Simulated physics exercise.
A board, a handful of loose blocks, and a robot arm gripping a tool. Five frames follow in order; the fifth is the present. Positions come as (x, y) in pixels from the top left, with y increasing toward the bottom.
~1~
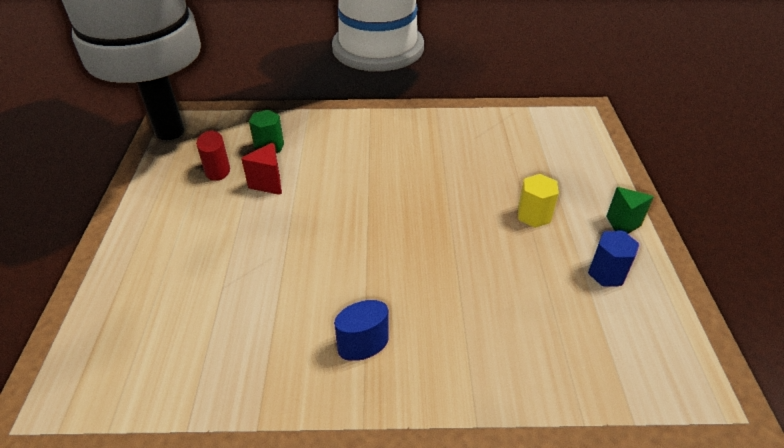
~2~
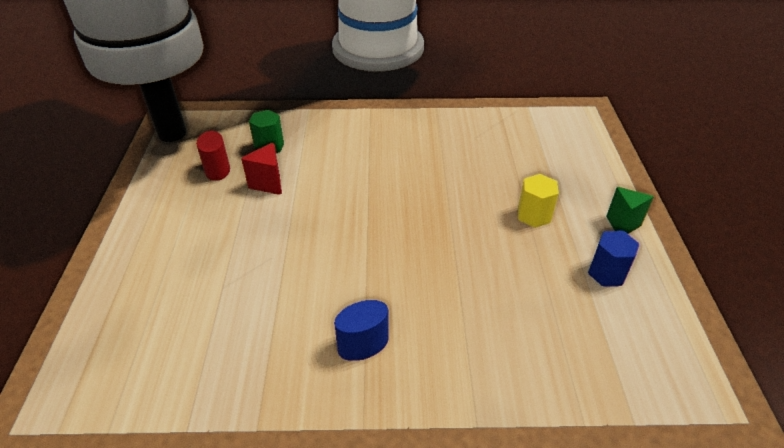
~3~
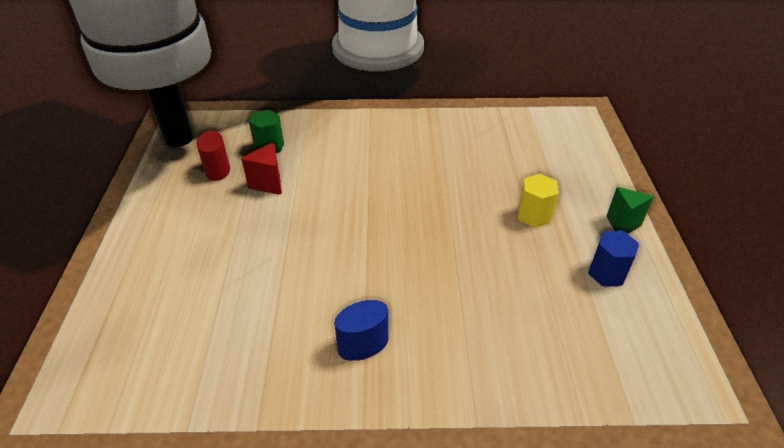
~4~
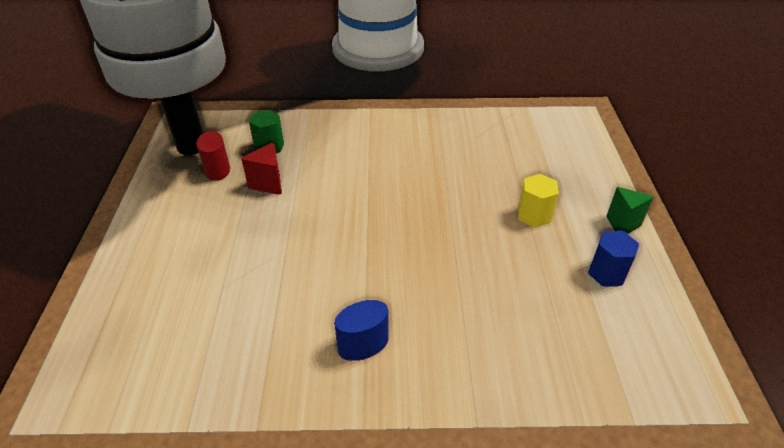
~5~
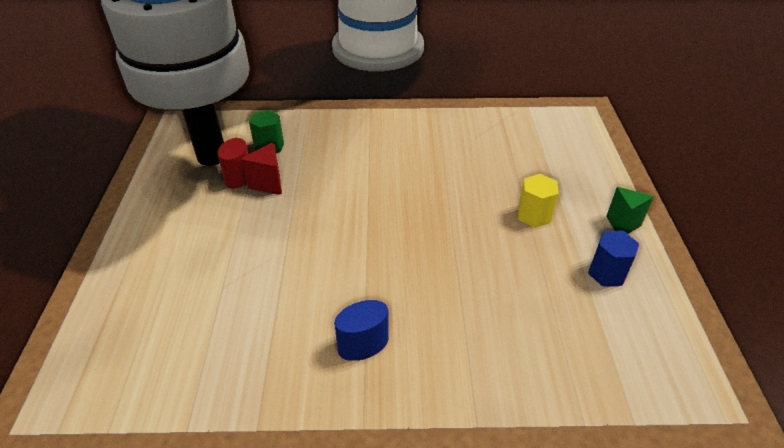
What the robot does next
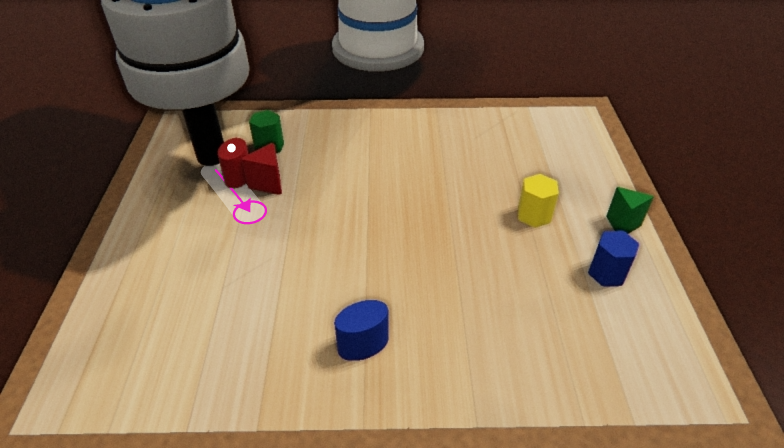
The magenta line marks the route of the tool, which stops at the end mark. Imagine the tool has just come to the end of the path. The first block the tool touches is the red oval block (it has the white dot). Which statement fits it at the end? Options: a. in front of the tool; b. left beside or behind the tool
Answer: B.
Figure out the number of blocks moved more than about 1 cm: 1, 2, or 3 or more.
I foresee two blocks being moved.
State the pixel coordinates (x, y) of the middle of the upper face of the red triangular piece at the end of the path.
In the picture, that point is around (295, 162).
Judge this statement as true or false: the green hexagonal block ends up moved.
False.
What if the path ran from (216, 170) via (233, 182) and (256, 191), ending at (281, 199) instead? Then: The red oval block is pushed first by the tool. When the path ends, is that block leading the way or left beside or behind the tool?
It remains before the tool.
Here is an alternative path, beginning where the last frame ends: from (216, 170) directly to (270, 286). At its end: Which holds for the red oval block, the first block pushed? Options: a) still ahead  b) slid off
The one that fits is b, slid off.
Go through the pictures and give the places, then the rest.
The first picture shows tip of the tool (170, 133), middles of tops, red oval block (210, 141), red triangular piece (263, 155), green hexagonal block (264, 118).
The second picture shows tool (172, 134), nothing pushed.
The third picture shows tool (179, 139), nothing pushed.
The fourth picture shows tool (192, 147), nothing pushed.
The fifth picture shows tool (212, 157), red oval block (231, 148), red triangular piece (263, 155), green hexagonal block (264, 118).
The line goes straight from (216, 170) to (250, 212); the dot is on the red oval block.
The first path, step by step. Halfway along, tool (230, 178); red oval block (255, 162); red triangular piece (281, 160), turned 45° anticlockwise.
At the end, tool (247, 199); red oval block (272, 173), turned 45° anticlockwise; red triangular piece (295, 162), turned 80° anticlockwise; green hexagonal block unmoved.
